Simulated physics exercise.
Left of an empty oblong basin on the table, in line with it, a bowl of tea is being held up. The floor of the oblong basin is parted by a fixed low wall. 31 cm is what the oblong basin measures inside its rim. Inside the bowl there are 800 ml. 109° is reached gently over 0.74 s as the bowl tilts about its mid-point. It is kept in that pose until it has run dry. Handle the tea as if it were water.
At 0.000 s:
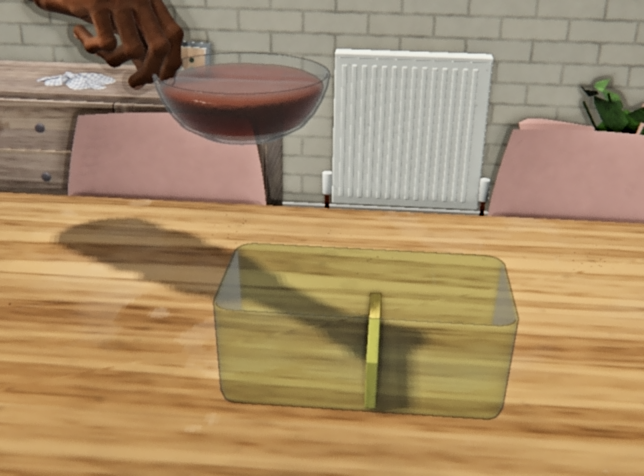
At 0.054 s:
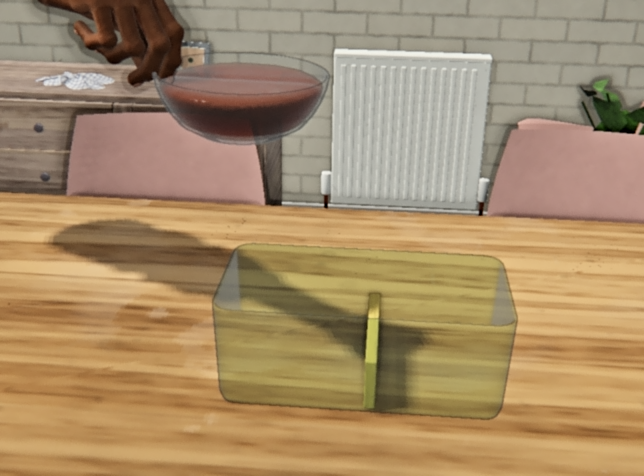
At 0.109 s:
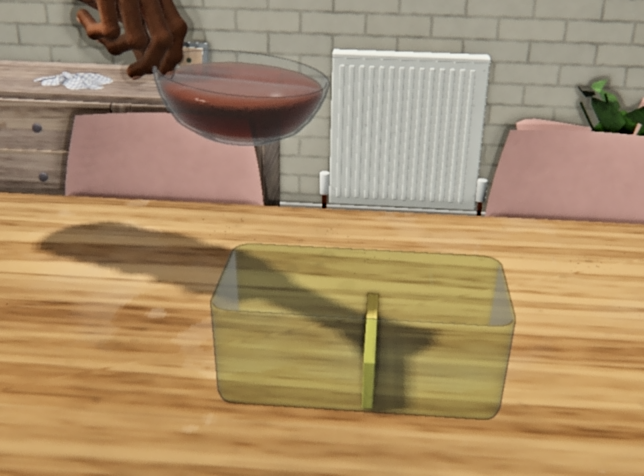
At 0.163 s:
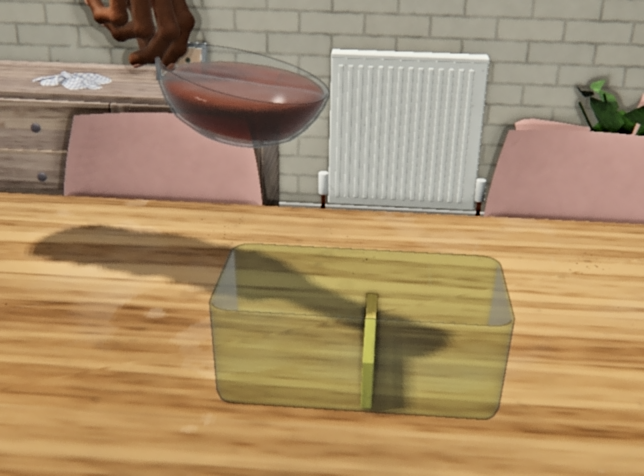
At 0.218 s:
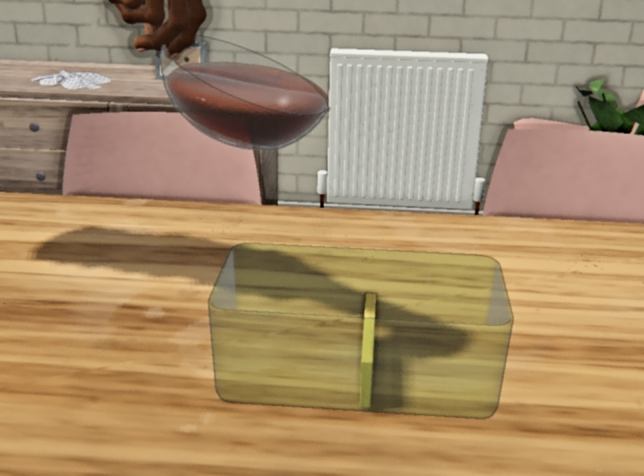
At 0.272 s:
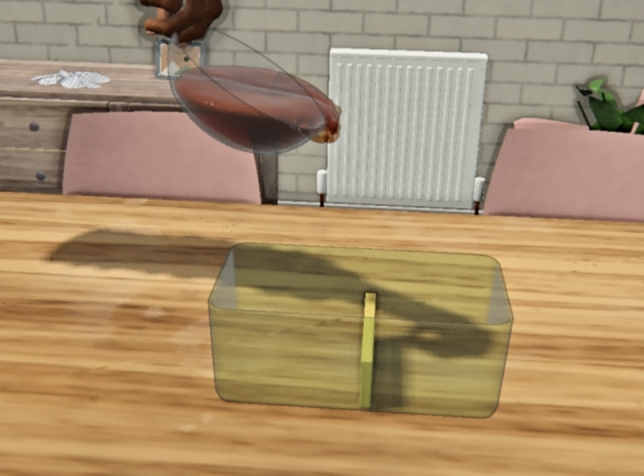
In the video, a hand holds a clear bowl of reddish-brown liquid above and to the left of an empty, divided yellowish basin on a wooden table, then tilts it increasingly to the right until liquid reaches past its lower edge.
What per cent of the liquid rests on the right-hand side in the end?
56 percent.
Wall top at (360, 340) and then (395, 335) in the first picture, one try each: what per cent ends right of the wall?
Roughly 65 per cent, then 35 per cent.
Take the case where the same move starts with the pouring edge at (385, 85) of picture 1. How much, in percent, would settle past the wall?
Result then: Approx. 80 %.
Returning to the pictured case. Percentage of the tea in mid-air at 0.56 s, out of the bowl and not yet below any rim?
About 44 per cent.
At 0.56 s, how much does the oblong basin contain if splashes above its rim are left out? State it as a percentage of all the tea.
Roughly 52 percent.
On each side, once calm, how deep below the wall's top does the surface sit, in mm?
Measured: Left around 46 mm, right around 38 mm.
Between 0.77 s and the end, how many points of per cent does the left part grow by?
It comes to some 3 per cent.
By 0.56 s the tilt is 94° and 4 per cent is still to pour, 6 is left of the wall and 45 right of it.
By 0.77 s the tilt is 109° and 0 per cent is still to pour, 38 is left of the wall and 54 right of it.
By 1.00 s the tilt is 109° and 0 per cent is still to pour, 41 is left of the wall and 56 right of it.
By 1.24 s the tilt is 109° and 0 per cent is still to pour, 41 is left of the wall and 56 right of it.
At rest 41 per cent lies left of the wall, 56 right of it and 3 outside.
